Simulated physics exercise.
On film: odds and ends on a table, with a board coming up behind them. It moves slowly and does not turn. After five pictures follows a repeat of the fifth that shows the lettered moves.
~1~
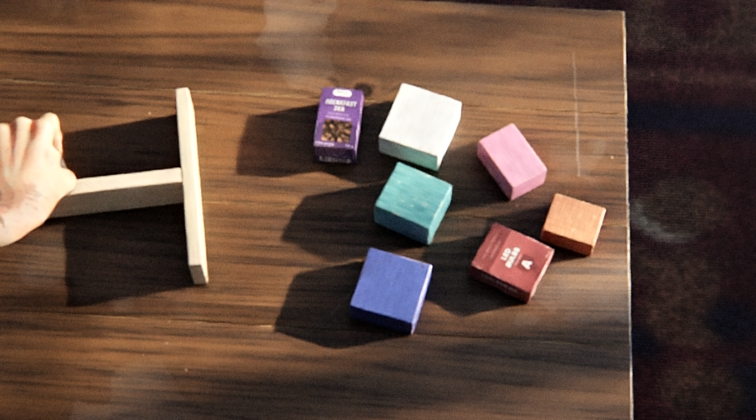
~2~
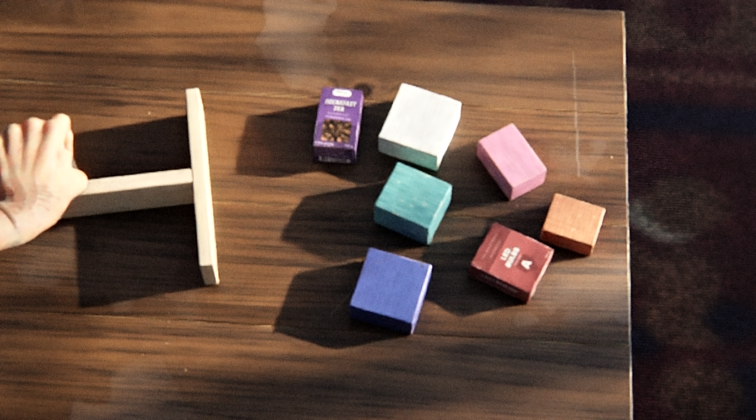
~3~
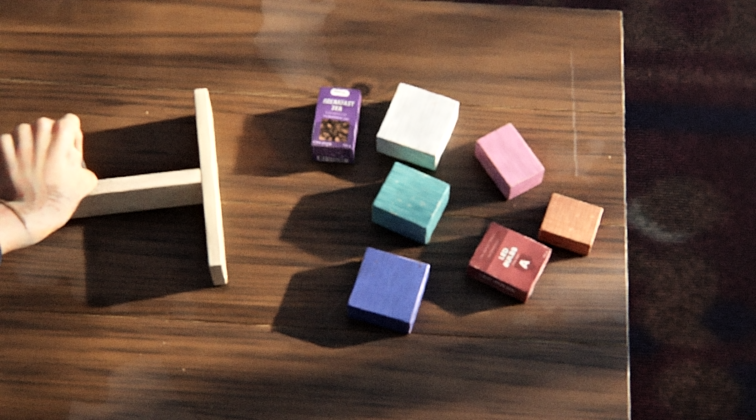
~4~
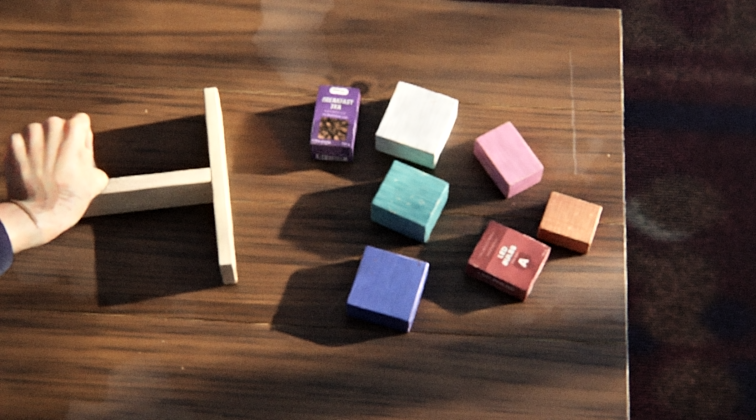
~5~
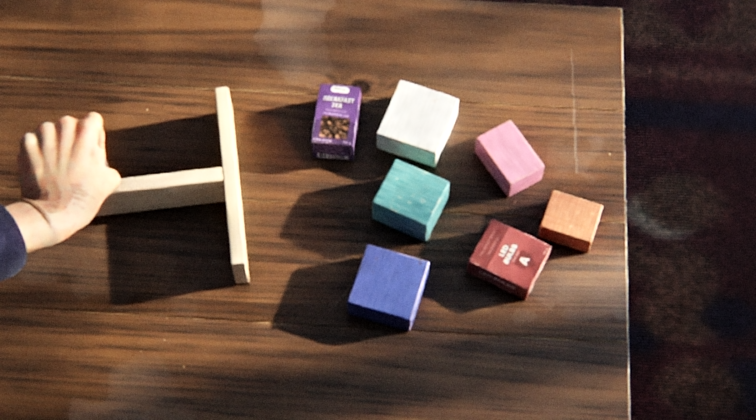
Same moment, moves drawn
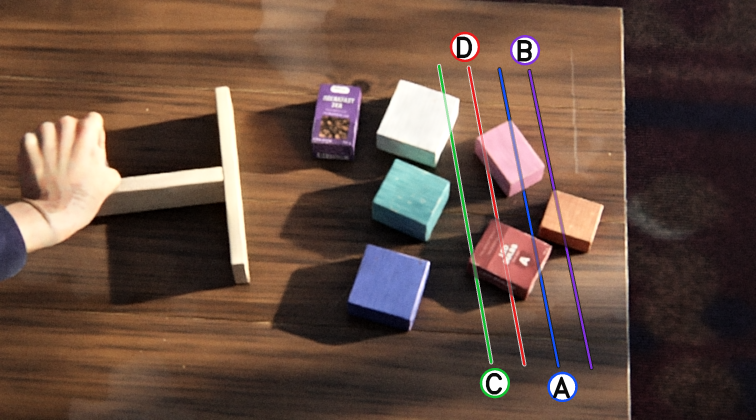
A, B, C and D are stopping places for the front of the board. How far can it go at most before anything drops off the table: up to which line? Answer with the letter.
As far as mark A.
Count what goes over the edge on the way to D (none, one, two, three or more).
The count is none.
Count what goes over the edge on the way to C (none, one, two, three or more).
In all, none.
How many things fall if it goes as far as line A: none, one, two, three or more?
In all, none.
On the copy, A at (528, 210); B at (559, 212); C at (464, 207); D at (495, 209).
On A. First, board (336, 178); purple packet (356, 121); orange block (570, 221).
Then, board (442, 184); pink block (523, 165); white block (507, 108).
Finally, board (526, 189); orange block (619, 225); pink block (602, 162); nothing has fallen.
By contrast, B drops the pink block and orange block; C is safe but short; D is safe but short.
